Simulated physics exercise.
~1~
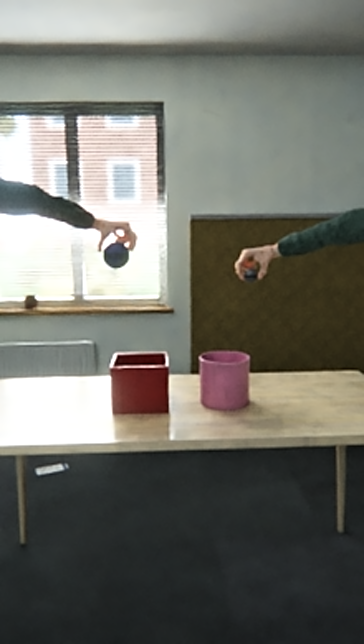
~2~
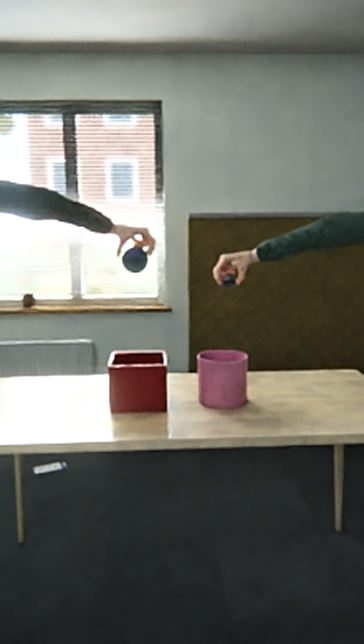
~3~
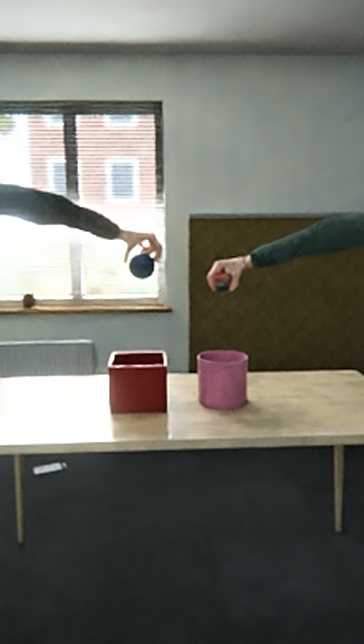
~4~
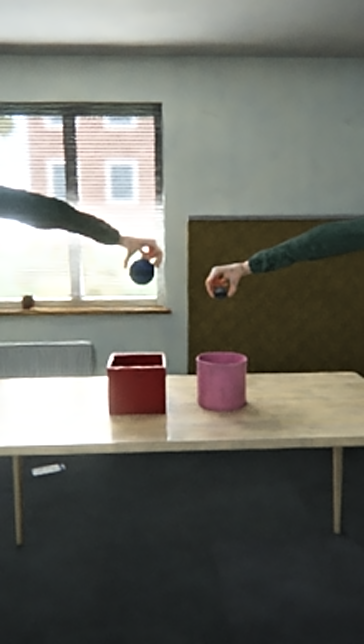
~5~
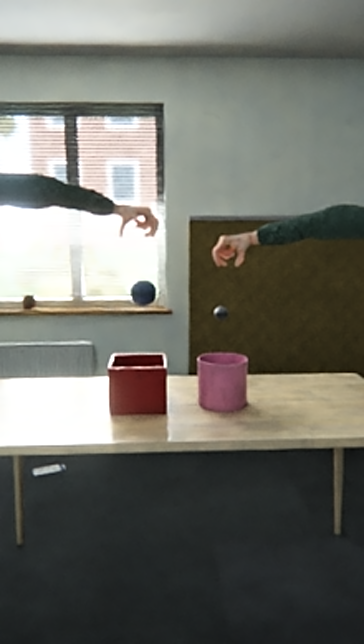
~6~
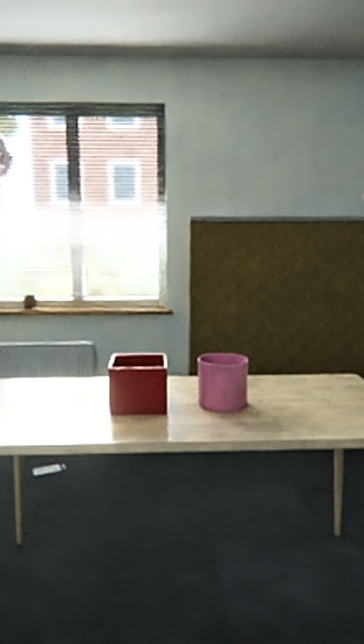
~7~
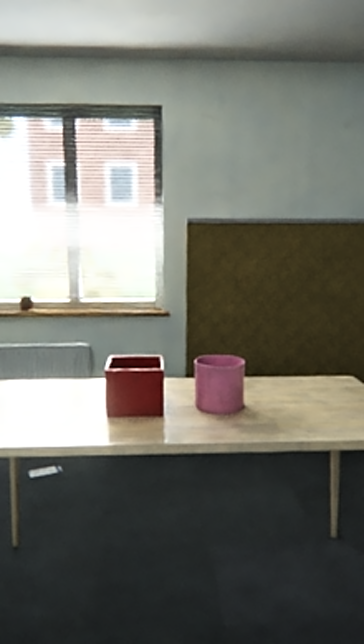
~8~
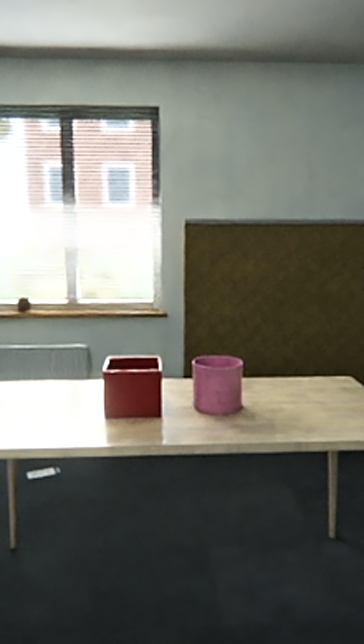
Two hands reach in from opposite sides, each holding a ball above a pale wooden table, a larger dark blue one at left and a smaller dark grey one at right. The slightly swaying view faces the table from the front, with a square red container at left and a round pink one at right, before a bright window and a brown board. The hands move inward until the balls hang over the containers, then sink slightly. Both let go, and the balls drop as the hands draw back. The balls end inside their containers, out of sight, and the containers stay put.
